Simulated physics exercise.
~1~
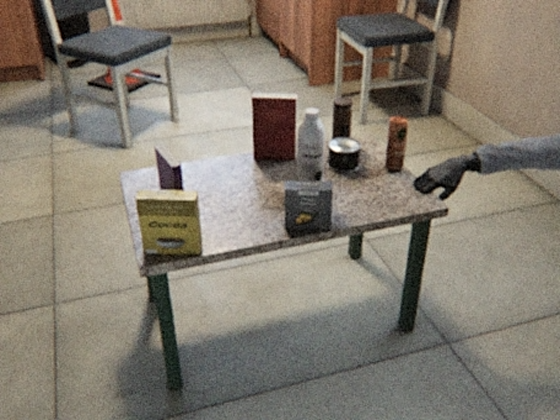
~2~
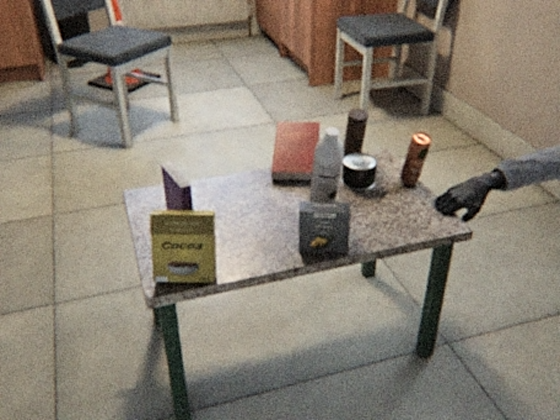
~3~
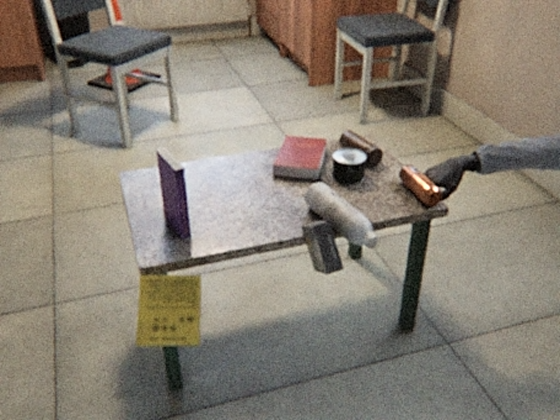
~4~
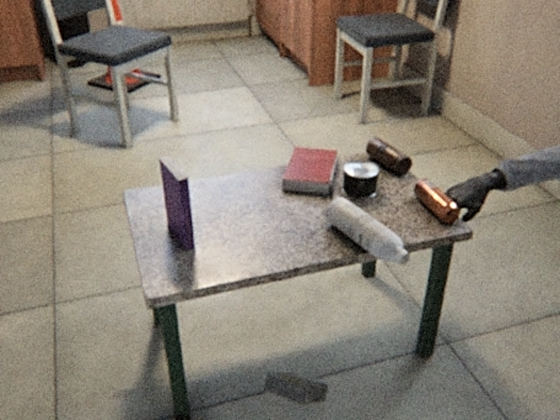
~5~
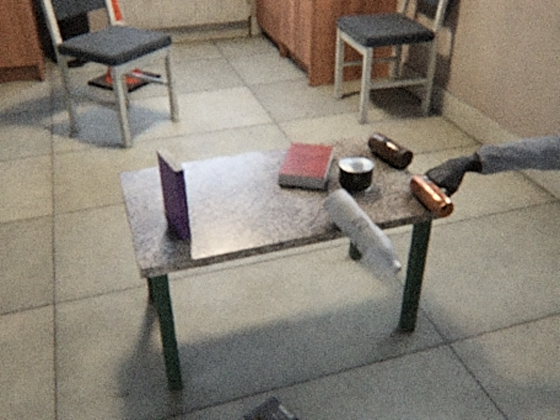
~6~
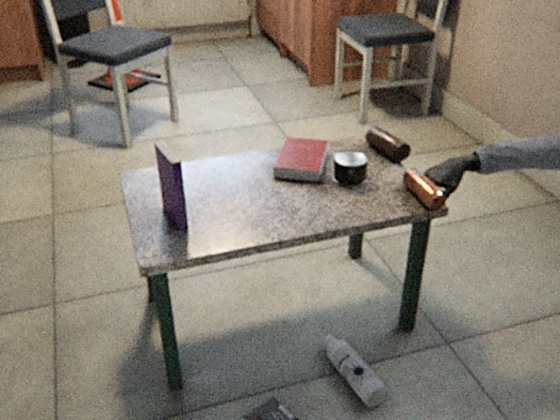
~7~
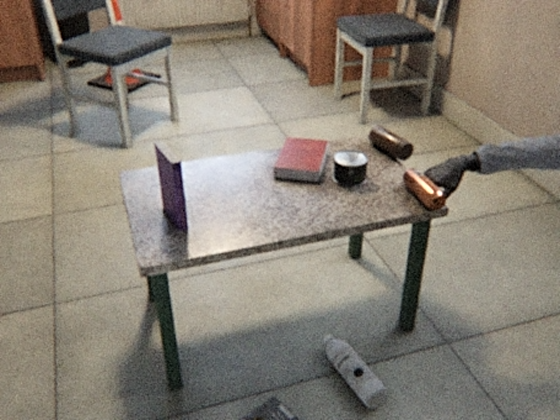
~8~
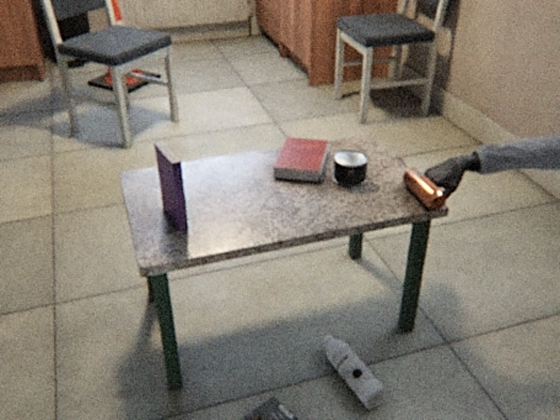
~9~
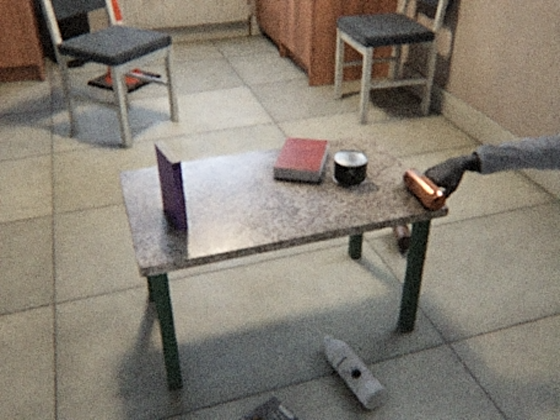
A small speckled table with green legs jolts back and forth on a tiled floor, seen from slightly above, with two chairs behind and a gloved hand at its right edge. On it stand a yellow packet and purple book at left, a grey packet and white bottle mid-table, a red book behind, and a brown jar, black tub and orange can at right. The red book tips first, then the bottle, jar and can topple as both packets fall off the front. The bottle drops next, and later the jar rolls off behind. The purple book and tub stay upright, while the red book and can lie on top.
